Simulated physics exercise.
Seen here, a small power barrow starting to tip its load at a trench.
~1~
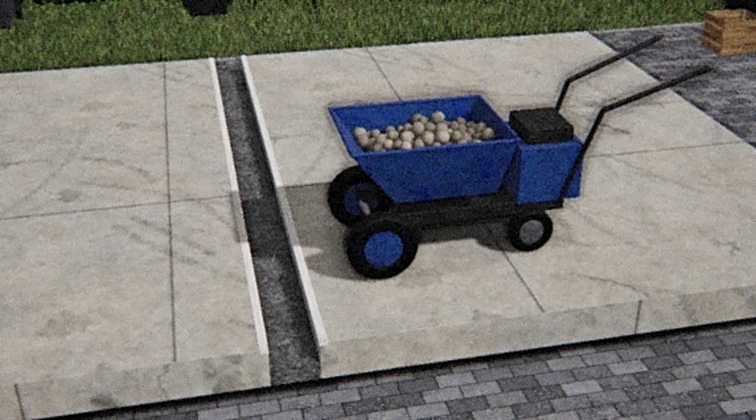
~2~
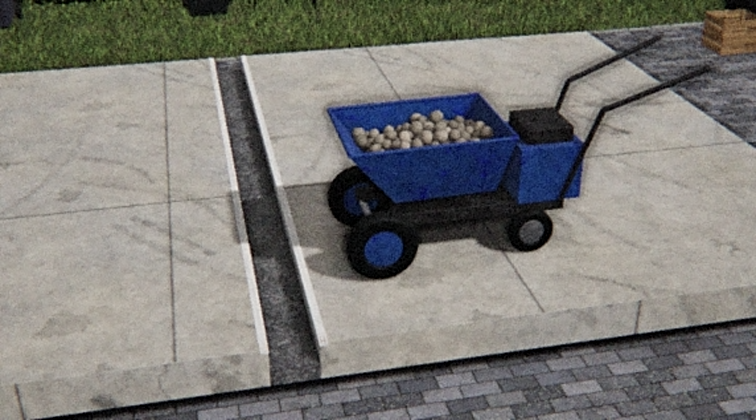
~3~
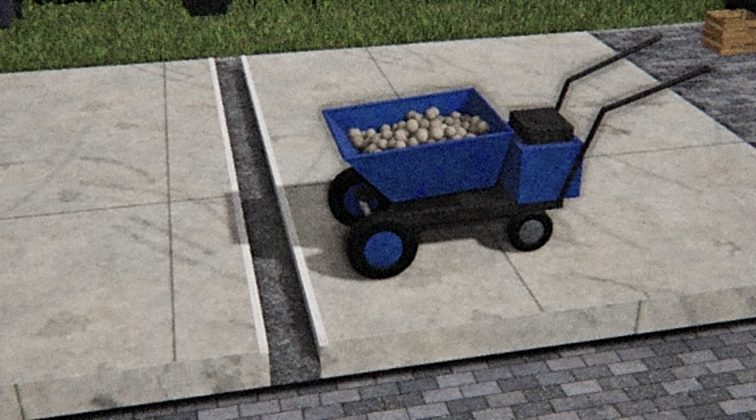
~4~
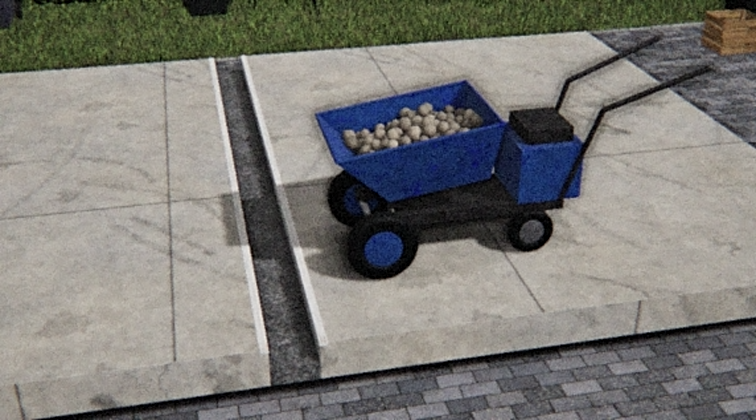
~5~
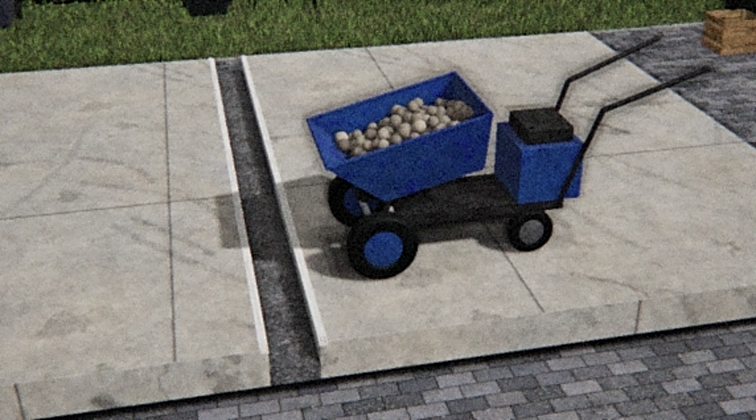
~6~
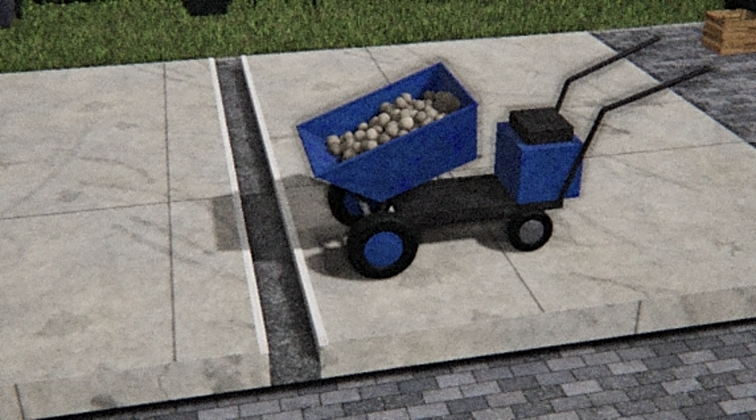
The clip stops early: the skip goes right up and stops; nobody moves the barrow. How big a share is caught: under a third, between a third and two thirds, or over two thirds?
In the trench: Less than a third.
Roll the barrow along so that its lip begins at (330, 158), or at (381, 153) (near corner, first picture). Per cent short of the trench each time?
Near 0 % and 0 %.
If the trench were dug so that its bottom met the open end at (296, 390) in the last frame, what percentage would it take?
It comes to 30 per cent or so.
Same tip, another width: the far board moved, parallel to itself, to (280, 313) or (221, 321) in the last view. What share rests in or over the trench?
The first gives 0 %, the second 70 %.
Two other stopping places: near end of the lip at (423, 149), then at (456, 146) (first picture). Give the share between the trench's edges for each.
First some 50, then 30 per cent.
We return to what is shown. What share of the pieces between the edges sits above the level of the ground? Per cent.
Roughly 20 in a hundred.
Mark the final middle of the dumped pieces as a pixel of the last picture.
Close to (221, 266).
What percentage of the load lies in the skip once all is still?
About 15 per cent.
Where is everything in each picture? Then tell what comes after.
The first picture shows lip of the skip near (352, 156), level; top of the load near (434, 141), river pebbles; first edge of the trench near (314, 309); far edge near (258, 316), the trench under half as wide as the skip, and about half as deep as wide.
The second picture shows lip of the skip near (350, 157), level; top of the load near (433, 140).
The third picture shows lip of the skip near (345, 159), tipped barely; top of the load near (443, 142).
The fourth picture shows lip of the skip near (337, 163), tipped a little; top of the load near (443, 127).
The fifth picture shows lip of the skip near (327, 168), tipped a little; top of the load near (444, 122).
The sixth picture shows lip of the skip near (316, 176), tipped clearly; top of the load near (429, 113); first edge of the trench near (314, 309); far edge near (258, 316).
Shortly afterwards, skip tipped steeply; the whole lot in the skip.
Next, skip tipped right over; near two thirds in the skip; a little in or heaped over the trench; near a quarter beyond it; only a few falling.
Some moments later, skip tipped right over; near a quarter in the skip; a little in or heaped over the trench; near two thirds beyond it.
In the end, skip tipped right over; near a quarter in the skip; near a quarter in or heaped over the trench; near two thirds beyond it.
